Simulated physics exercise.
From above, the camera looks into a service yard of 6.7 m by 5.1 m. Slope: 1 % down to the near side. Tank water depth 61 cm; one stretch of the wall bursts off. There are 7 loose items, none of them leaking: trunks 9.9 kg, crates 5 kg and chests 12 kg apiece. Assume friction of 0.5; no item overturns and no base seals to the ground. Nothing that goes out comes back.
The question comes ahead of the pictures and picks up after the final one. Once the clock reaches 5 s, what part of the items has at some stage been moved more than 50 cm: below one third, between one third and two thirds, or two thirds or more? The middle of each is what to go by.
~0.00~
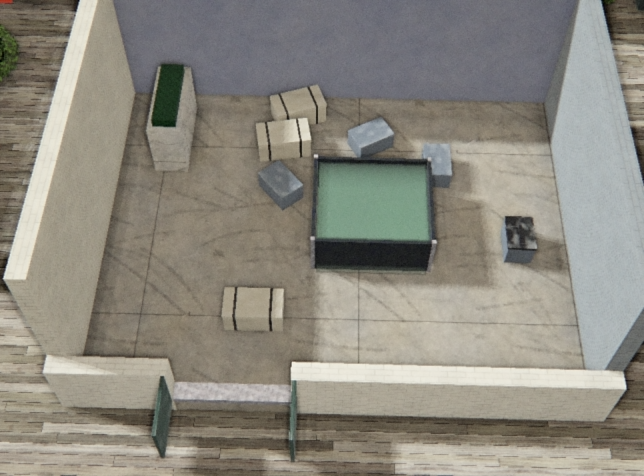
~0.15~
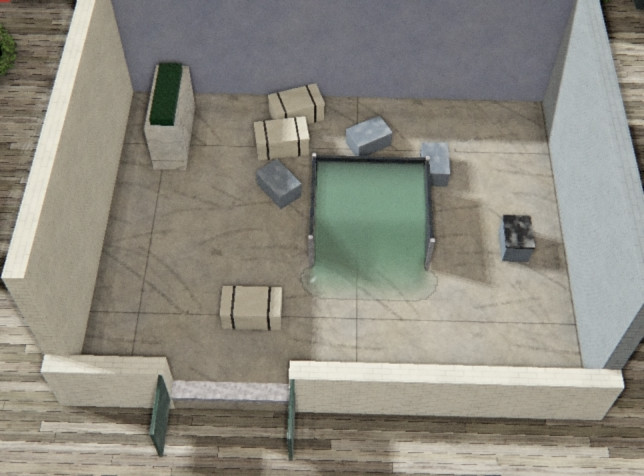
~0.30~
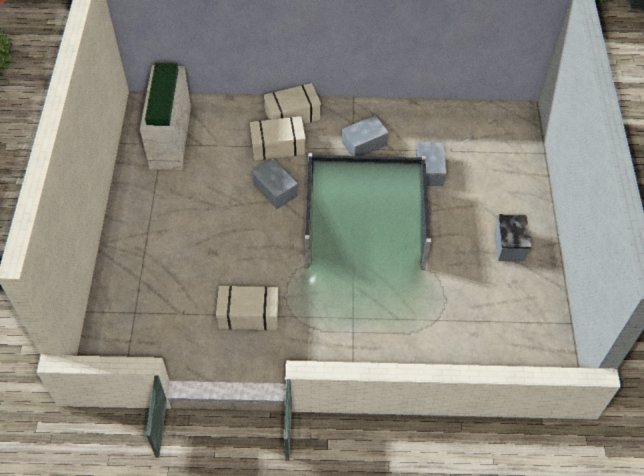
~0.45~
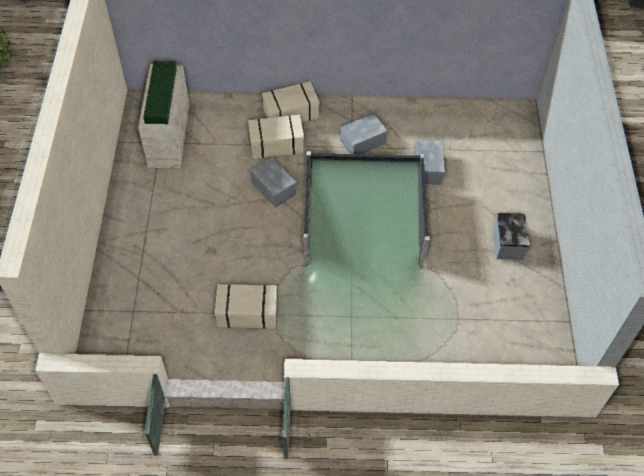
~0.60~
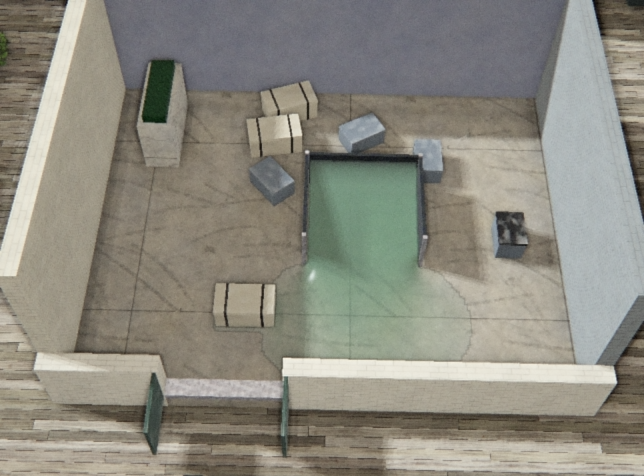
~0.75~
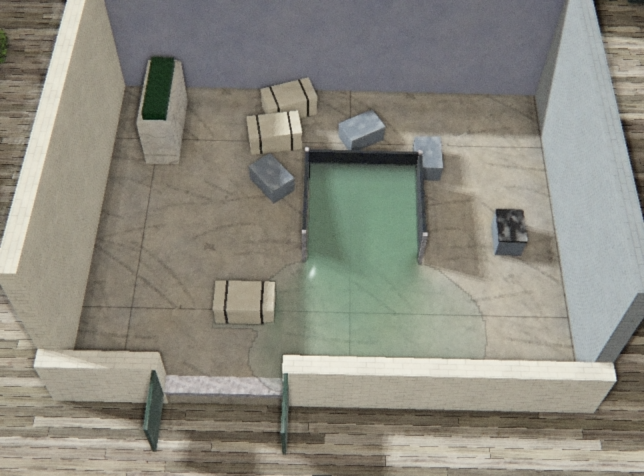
Expect the moved ones to number fewer than a third.
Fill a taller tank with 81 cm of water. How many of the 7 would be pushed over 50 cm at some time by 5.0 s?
Then it comes to 2.
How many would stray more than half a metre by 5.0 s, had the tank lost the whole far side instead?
In that case 5 of them.
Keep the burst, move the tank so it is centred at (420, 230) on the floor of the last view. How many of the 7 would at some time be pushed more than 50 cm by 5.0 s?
So the tally would be 2.
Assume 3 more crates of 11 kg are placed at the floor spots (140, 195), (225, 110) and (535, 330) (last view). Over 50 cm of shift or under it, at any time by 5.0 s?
Outcome: Stays within first, stays within next, breaks the threshold last.
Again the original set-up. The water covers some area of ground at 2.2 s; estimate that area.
12 m2.
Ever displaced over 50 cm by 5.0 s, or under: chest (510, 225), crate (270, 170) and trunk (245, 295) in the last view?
In order: Farther, not as far and farther.
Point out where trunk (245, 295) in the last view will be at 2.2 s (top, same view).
Estimated pixel: Around (202, 302).
After 1.1 s 0 of 7 are over 50 cm from their spots; 0 afloat.
After 2.2 s 1 of 7 are over 50 cm from their spots; 0 afloat.
After 3.5 s 1 of 7 are over 50 cm from their spots; 0 afloat.
After 5.0 s 2 of 7 are over 50 cm from their spots, and 2 have been at some point; 1 afloat.
